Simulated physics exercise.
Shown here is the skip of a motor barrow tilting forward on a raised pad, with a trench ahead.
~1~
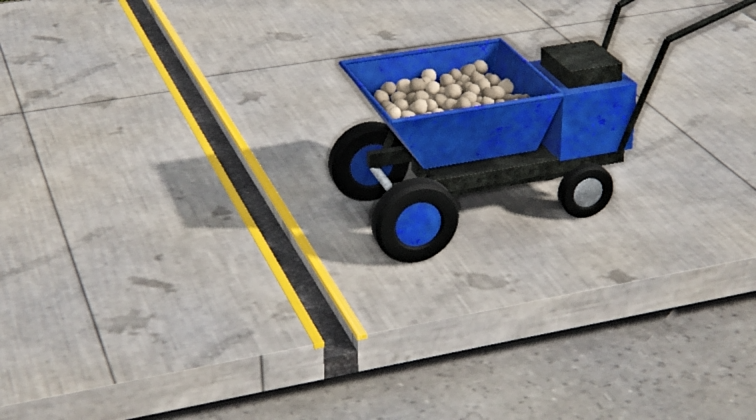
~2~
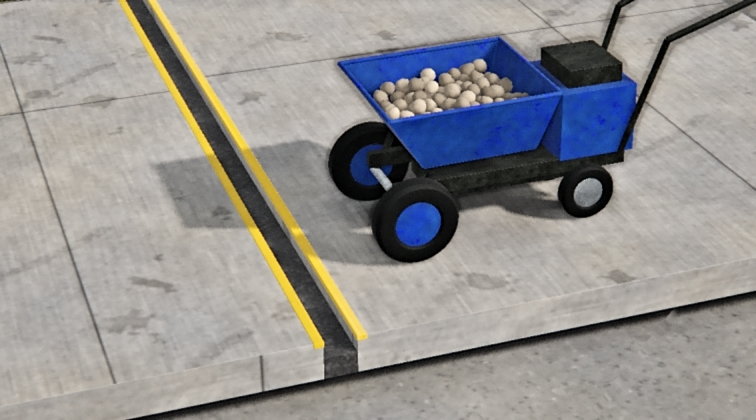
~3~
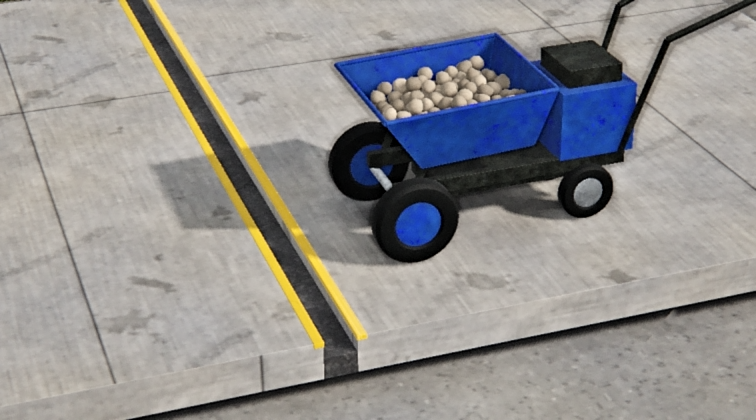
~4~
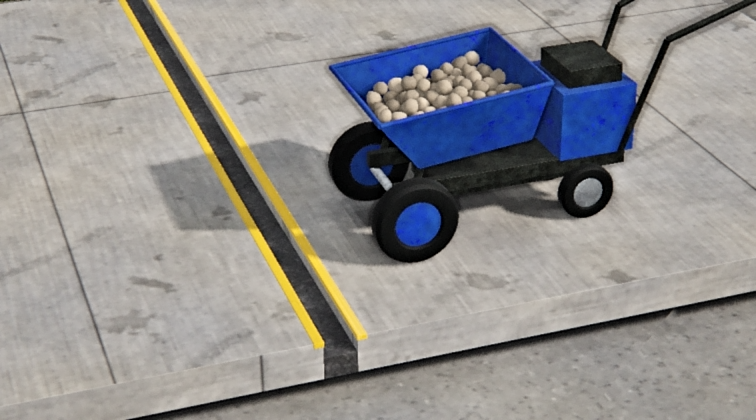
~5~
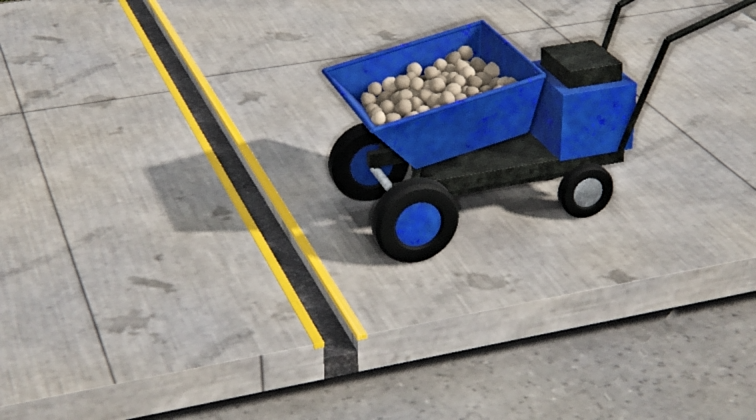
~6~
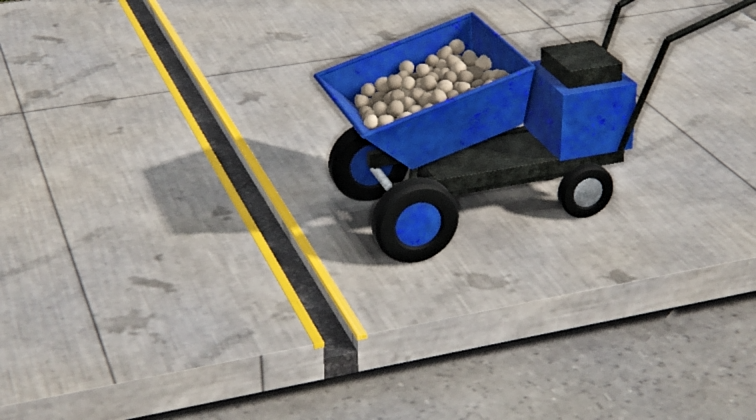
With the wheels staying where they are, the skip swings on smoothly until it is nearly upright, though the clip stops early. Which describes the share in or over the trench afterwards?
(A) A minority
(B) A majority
A, A minority.
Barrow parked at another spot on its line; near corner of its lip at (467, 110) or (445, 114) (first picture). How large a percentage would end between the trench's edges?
About 30 %, then 40 %.
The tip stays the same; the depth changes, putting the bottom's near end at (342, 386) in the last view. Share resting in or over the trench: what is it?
20 per cent, roughly.
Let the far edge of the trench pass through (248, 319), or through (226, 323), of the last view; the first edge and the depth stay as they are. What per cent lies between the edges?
I'd put it near 80 in a hundred, then near 100 in a hundred.
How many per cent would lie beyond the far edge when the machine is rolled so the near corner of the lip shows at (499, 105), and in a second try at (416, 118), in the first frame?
About 0 % and about 50 %.
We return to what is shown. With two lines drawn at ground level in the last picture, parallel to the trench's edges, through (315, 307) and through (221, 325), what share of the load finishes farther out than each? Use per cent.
First some 90, then 20 per cent.
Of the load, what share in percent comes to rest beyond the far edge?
75 %.
Soon, skip tipped steeply; all in the skip.
A while on, skip tipped steeply; most in the skip; a small part beyond it; a small part falling.
Towards the end, skip tipped right over; a small part in the skip; a small part in or heaped over the trench; most beyond it.
Finally, skip tipped right over; a stray few short of the trench; about a quarter in or heaped over the trench; most beyond it.
